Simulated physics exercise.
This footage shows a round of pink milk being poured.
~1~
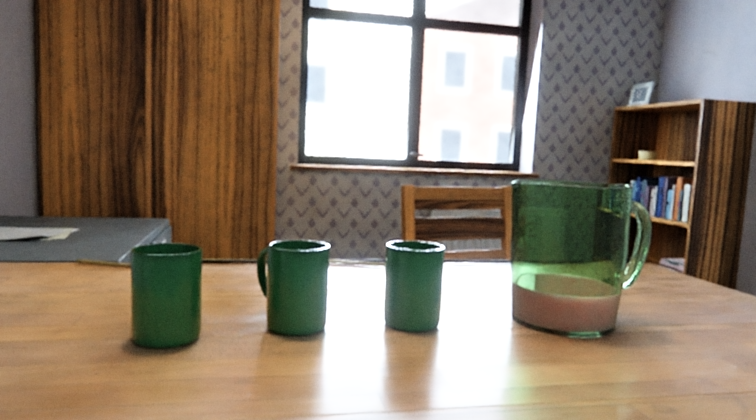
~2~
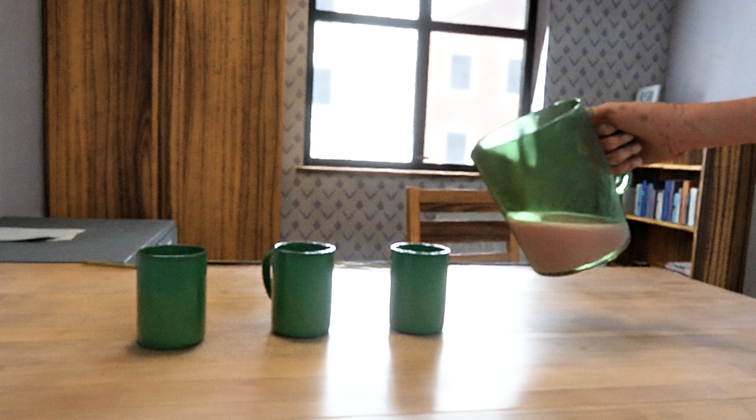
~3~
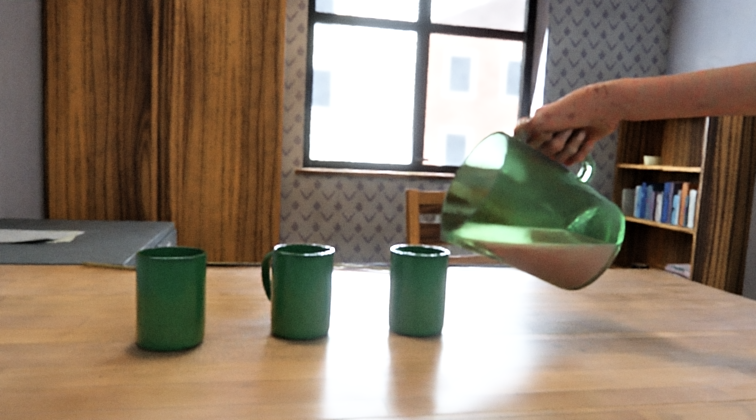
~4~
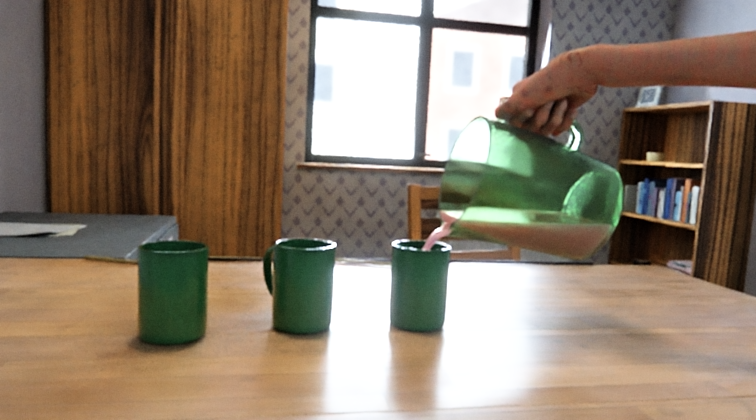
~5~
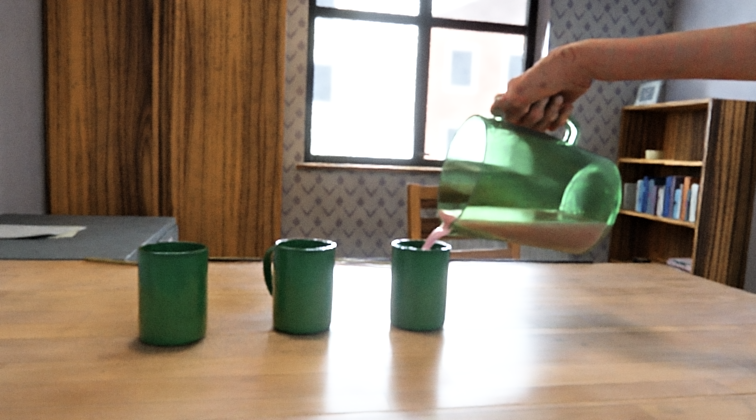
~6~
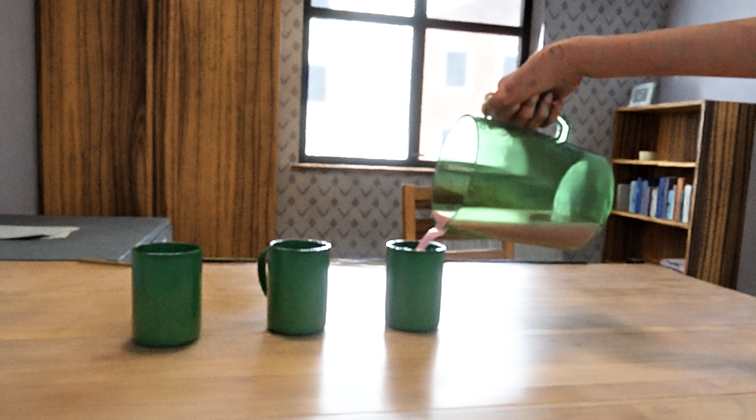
To begin with, a green glass jug holding some pink milk stands on a wooden table to the right of three green mugs. A hand reaches in from the right, lifts the jug and tilts it leftward, then pours a thin pink stream into the rightmost mug as the milk in the jug dwindles.
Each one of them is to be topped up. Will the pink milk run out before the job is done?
I expect it will run out before the last one.
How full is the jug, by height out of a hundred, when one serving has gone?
I'd put it near 15 in a hundred.
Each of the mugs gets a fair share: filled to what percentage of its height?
60 per cent, by my count.
Shortly, the first is about three quarters full.
Then, the first is done and the jug has about half of its load.
At the finish, the jug is empty with two filled and the next at none of a serving.
